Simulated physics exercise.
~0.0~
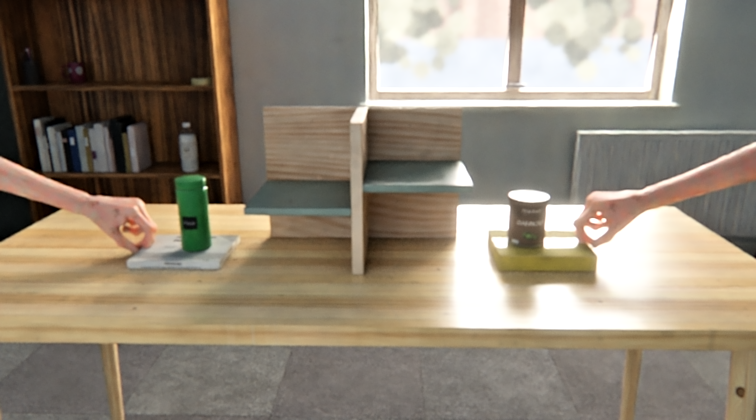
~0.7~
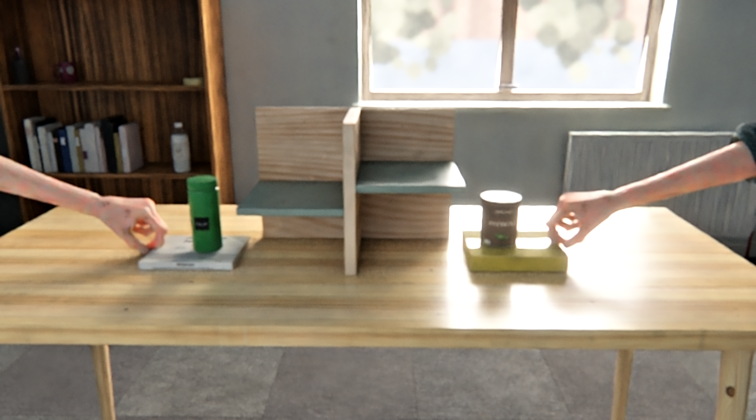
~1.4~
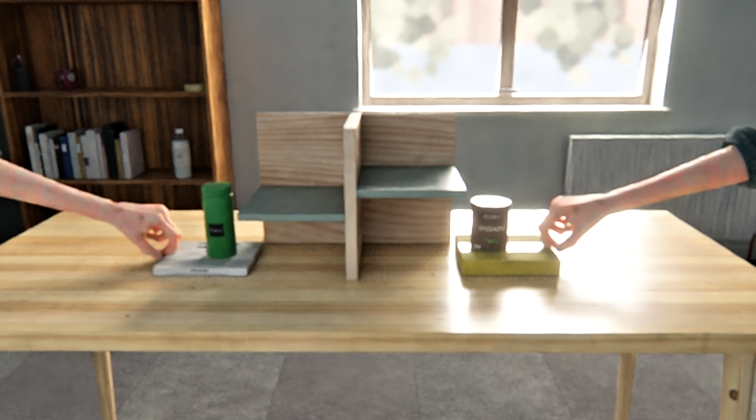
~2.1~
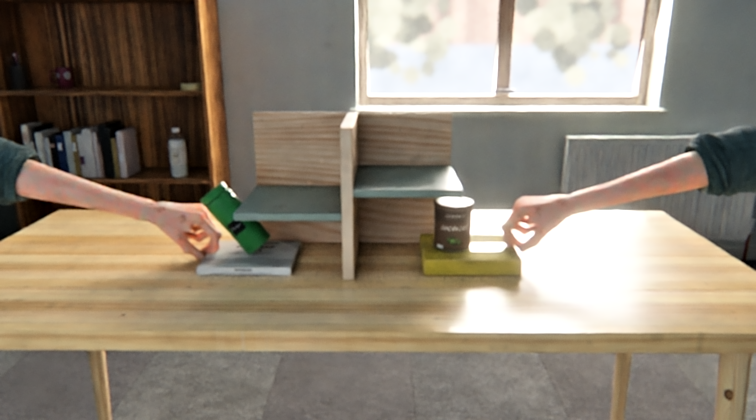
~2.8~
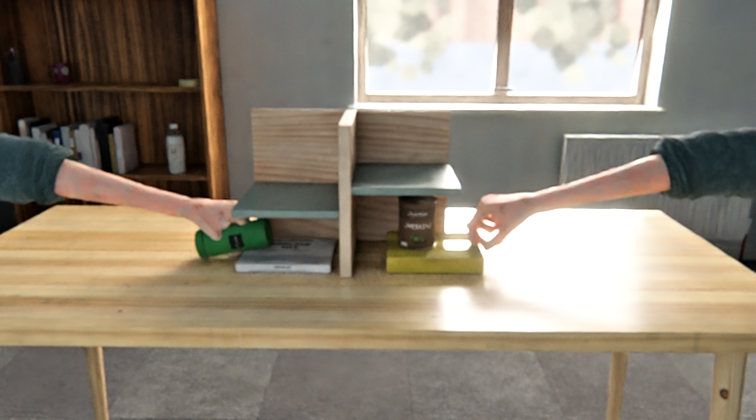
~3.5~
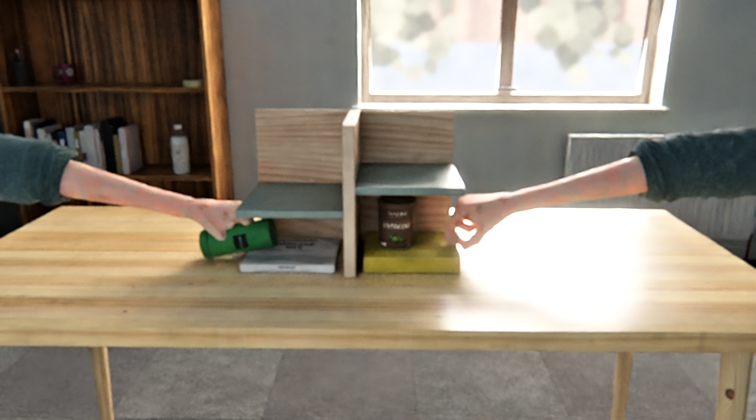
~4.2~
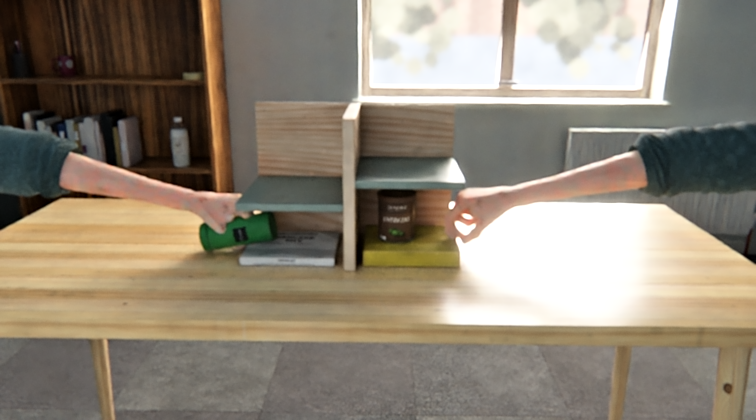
On a wooden table, two hands slid a white packet carrying a green jar and a yellow box carrying a brown tin under low shelves; the jar hit its shelf and toppled onto its side, while the tin rode in upright.
